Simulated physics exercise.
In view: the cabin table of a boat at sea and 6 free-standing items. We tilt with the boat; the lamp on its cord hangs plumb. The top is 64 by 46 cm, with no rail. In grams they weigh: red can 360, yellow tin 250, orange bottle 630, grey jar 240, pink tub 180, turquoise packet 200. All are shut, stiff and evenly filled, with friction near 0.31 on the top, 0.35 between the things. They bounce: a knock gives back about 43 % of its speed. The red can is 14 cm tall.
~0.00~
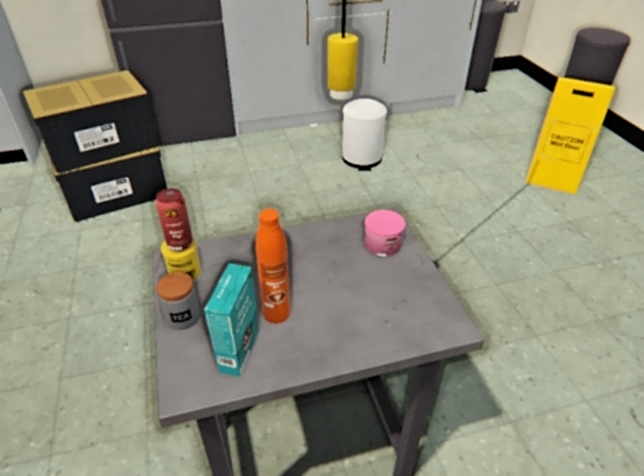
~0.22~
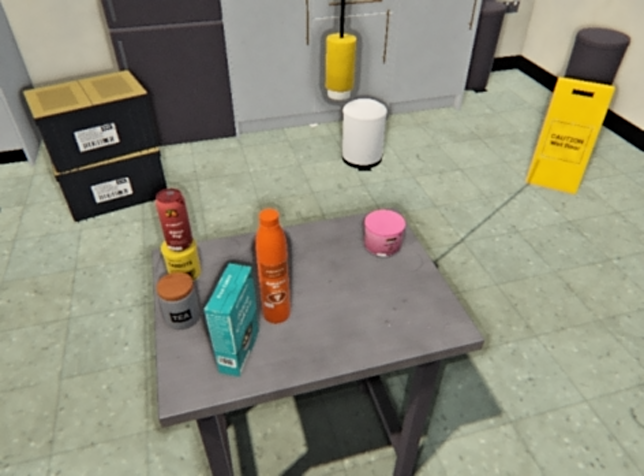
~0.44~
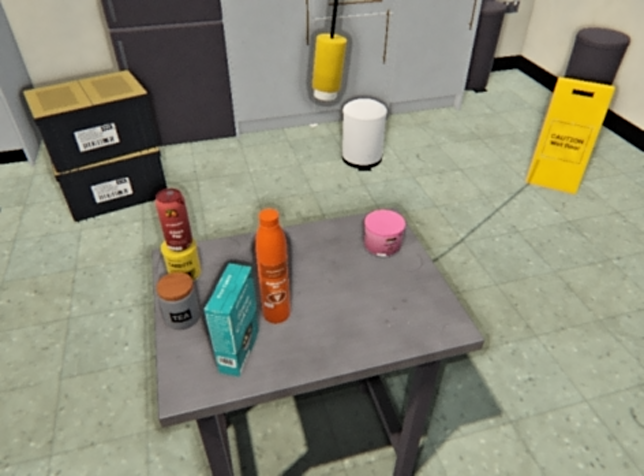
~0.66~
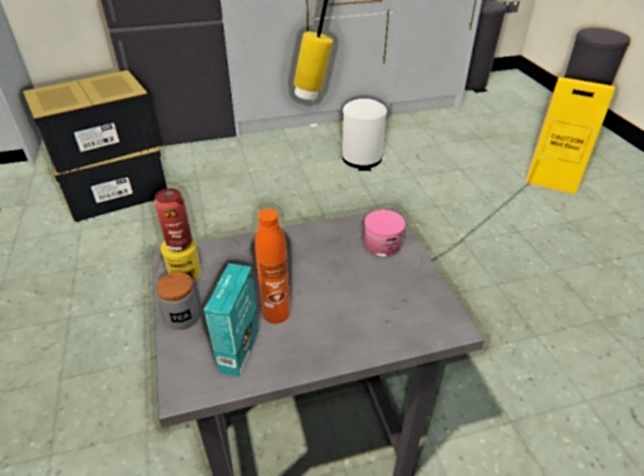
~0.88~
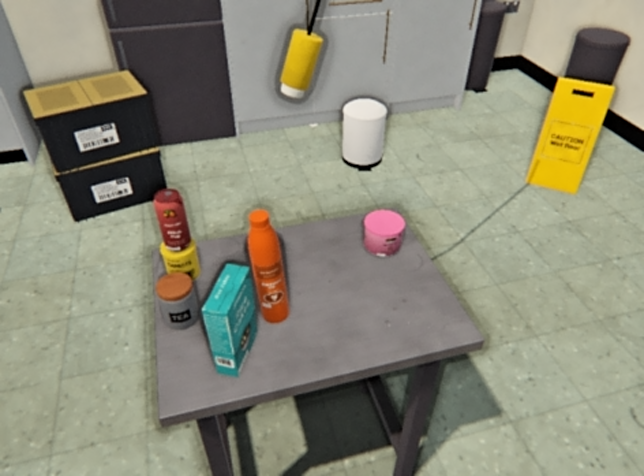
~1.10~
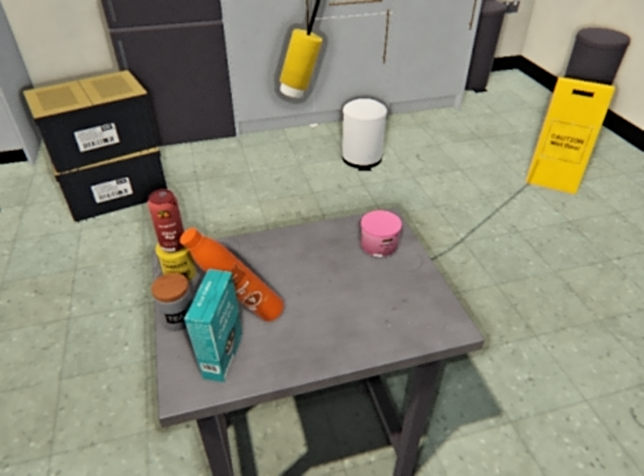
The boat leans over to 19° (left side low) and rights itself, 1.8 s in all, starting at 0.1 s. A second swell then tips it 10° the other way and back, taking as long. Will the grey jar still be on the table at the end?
The grey jar ends on the floor.
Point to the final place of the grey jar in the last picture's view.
Around (141, 458).
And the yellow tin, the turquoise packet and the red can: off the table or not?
The yellow tin is still on the table; the turquoise packet finishes off the table; the red can ends on the table.
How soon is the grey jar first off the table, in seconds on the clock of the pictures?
Near 1.3 s.
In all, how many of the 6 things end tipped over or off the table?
In all, 3.
By 1.40 s, heel 11°, left side down; grey jar now off the table; orange bottle on its side; turquoise packet rocked 26° off its seat.
By 1.70 s, heel 2°, left side down; orange bottle and turquoise packet now off the table; red can 4 cm from its spot; yellow tin 3 cm from its spot.
By 1.90 s, boat level; red can 4 cm from its spot; yellow tin 3 cm from its spot; pink tub 3 cm from its spot.
By 2.20 s, heel 2°, right side down; red can 4 cm from its spot; yellow tin 3 cm from its spot; pink tub 3 cm from its spot.
When it is over (4.2 s), off the table, orange bottle, grey jar and turquoise packet; the other 3 within 5 cm of the start. In the last view, grey jar near (141, 458).
